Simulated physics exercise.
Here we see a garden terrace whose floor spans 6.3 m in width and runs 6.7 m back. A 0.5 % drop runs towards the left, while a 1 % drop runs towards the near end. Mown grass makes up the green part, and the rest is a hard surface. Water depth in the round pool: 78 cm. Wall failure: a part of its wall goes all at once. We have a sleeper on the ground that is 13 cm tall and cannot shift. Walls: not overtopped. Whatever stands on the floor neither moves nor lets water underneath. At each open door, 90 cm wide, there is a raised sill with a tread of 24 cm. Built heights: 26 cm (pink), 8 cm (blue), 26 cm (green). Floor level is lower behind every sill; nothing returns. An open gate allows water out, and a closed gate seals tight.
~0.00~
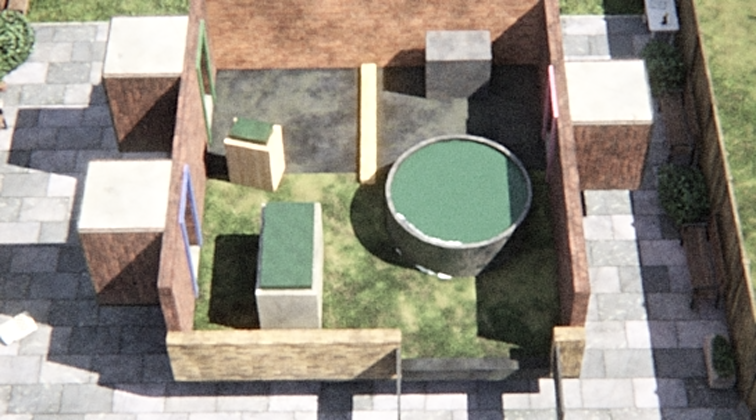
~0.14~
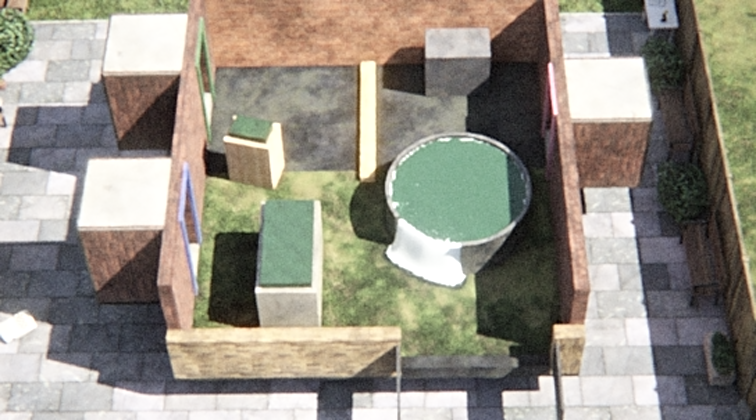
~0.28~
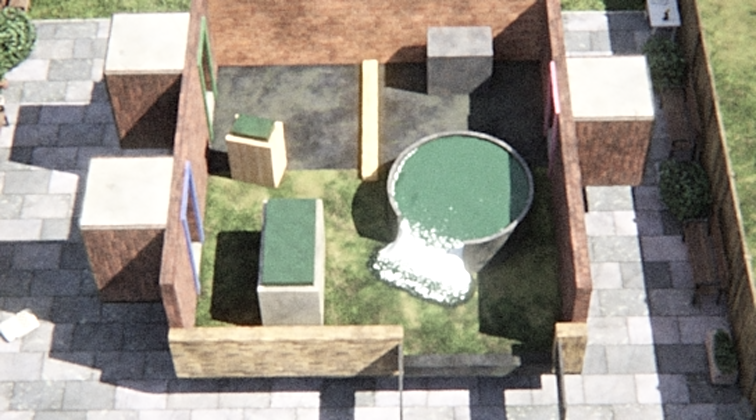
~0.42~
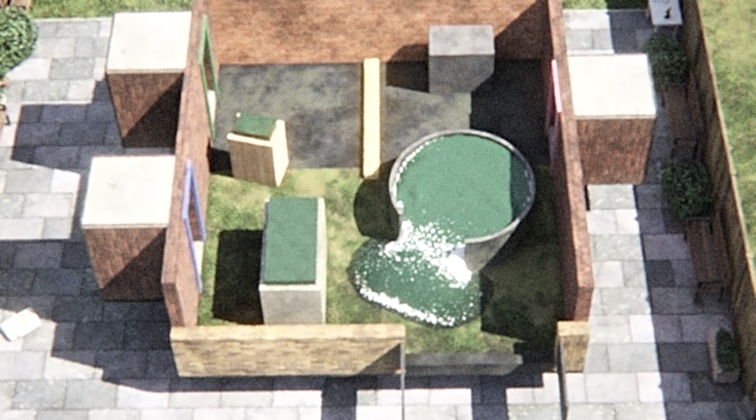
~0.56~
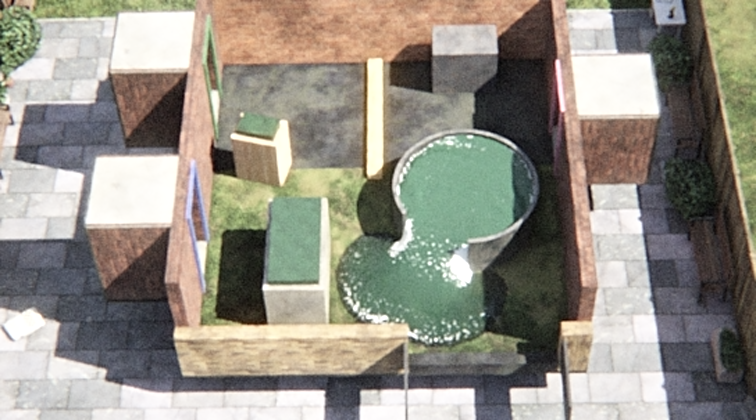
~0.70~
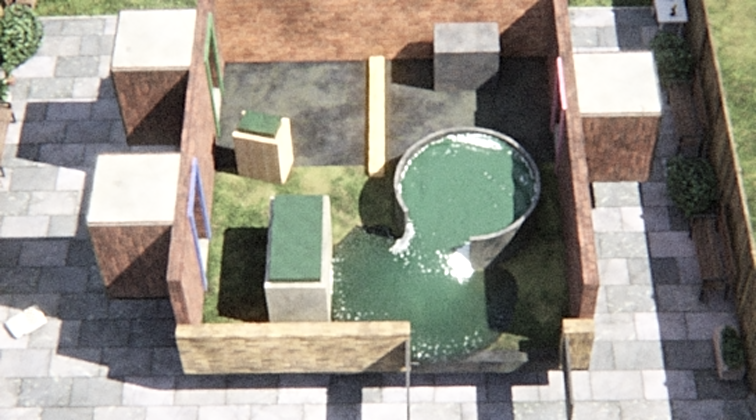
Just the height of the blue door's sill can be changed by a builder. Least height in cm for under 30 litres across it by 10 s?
Roughly 6 cm.
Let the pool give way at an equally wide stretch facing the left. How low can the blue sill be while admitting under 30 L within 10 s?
It should stand roughly 14.5 cm high.
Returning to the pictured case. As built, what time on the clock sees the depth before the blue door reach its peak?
Around 9.0 s.
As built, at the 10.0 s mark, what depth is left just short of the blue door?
The depth there is around 9.5 cm.
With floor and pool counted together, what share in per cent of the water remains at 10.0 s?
I'd put it at about 60 per cent.
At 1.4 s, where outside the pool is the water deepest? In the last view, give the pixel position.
(339, 351).
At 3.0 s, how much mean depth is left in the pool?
Near 31 cm, averaged.
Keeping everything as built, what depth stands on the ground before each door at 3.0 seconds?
Door depths (cm): Pink = 0, blue = 9, green = 0.
After 1.4 s water covers 20 % of the floor, deepest (48 cm) near (339, 351); it has not reached the blue door.
After 3.0 s water covers 35 % of the floor, deepest (35 cm) near (199, 353); 9 cm at the blue door, 0 litres in over its 8 cm sill.
After 10.0 s water covers 85 % of the floor, deepest (12 cm) near (199, 353); 10 cm at the blue door, 7 litres in over its 8 cm sill.
At the blue door as built, the water arrived by 2.6 s and peaked near 10 cm at 9.2 s.
Run again over the same 10 s with other heights there, 52 litres in over 4.5 cm, 21 litres over 6.5 cm. The limit of 30 litres is kept from about 6 cm up.
